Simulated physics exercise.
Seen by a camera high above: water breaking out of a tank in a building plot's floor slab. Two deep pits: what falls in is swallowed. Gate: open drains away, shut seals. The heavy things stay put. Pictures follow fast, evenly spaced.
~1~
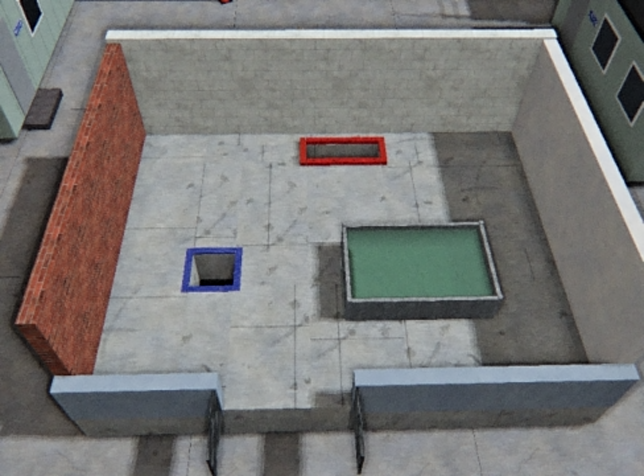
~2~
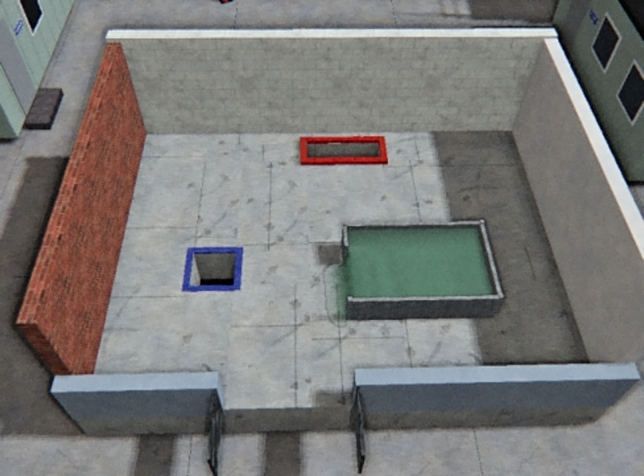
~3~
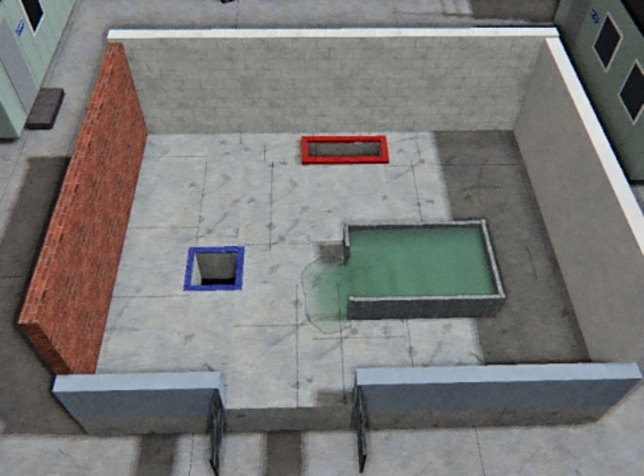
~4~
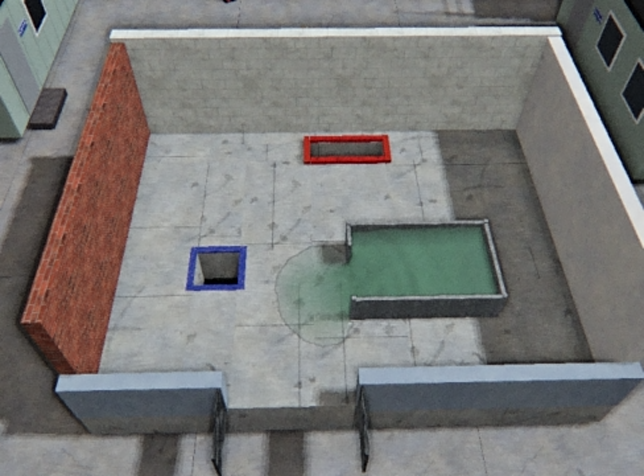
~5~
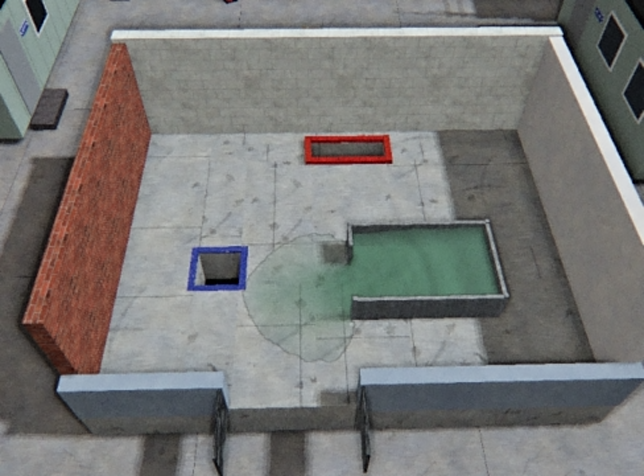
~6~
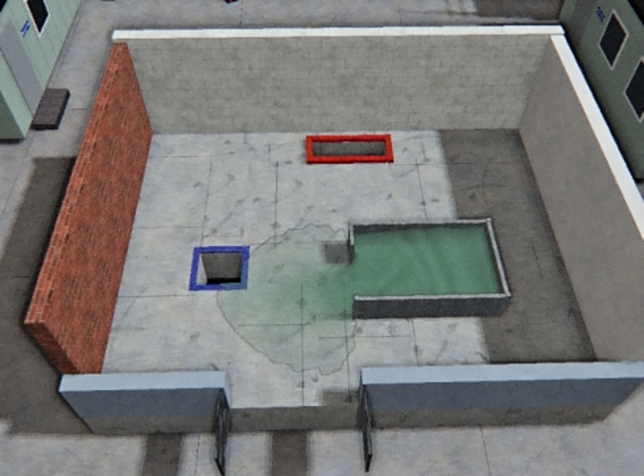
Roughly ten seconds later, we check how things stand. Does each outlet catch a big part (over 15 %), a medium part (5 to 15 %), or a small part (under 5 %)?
Parts caught - gate: A medium part; blue pit: A big part; red pit: A small part.
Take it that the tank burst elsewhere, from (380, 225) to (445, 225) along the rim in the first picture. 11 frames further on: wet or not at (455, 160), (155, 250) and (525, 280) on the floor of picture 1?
The first would be drenched, the second still unwetted and the third still unwetted.
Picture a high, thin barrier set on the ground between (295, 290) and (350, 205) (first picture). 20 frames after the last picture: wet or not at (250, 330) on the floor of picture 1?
My call: Swamped.
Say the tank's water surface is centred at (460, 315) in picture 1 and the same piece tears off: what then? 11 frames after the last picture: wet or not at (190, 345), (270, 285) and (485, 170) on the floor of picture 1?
In that order: Covered, flooded, not flooded.
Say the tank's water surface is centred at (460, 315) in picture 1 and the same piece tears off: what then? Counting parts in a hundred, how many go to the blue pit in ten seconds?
I'd put the blue pit at 15 % of the whole.
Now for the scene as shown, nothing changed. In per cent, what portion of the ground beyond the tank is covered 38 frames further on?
Roughly 40 per cent.
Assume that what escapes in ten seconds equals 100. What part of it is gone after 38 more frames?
Near 70 in a hundred.
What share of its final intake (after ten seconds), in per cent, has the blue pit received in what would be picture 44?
About 75 per cent.
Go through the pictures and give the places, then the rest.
The first picture shows still water in the tank at (418, 263).
In the second picture, water pours out at (349, 285) and has run to (337, 321).
In the third picture, the front is at (324, 327), out from the gap at (350, 286).
In the fourth picture, water pours out at (352, 286) and has run to (282, 278).
In the fifth picture, water pours out at (353, 286) and has run to (252, 282).
In the sixth picture, the front is at (223, 300), out from the gap at (355, 285).
A moment on, water covers 20 % of the floor; the gate 0 %, the blue pit 3 %, the red pit 0 %.
Next, water covers 30 % of the floor; the gate 2 %, the blue pit 6 %, the red pit 0 %.
Then, water covers 35 % of the floor; the gate 5 %, the blue pit 12 %, the red pit 0 %.
Later, water covers 40 % of the floor; the gate 8 %, the blue pit 19 %, the red pit 0 %.
In the end, water covers 55 % of the floor; the gate 12 %, the blue pit 25 %, the red pit 0 %.
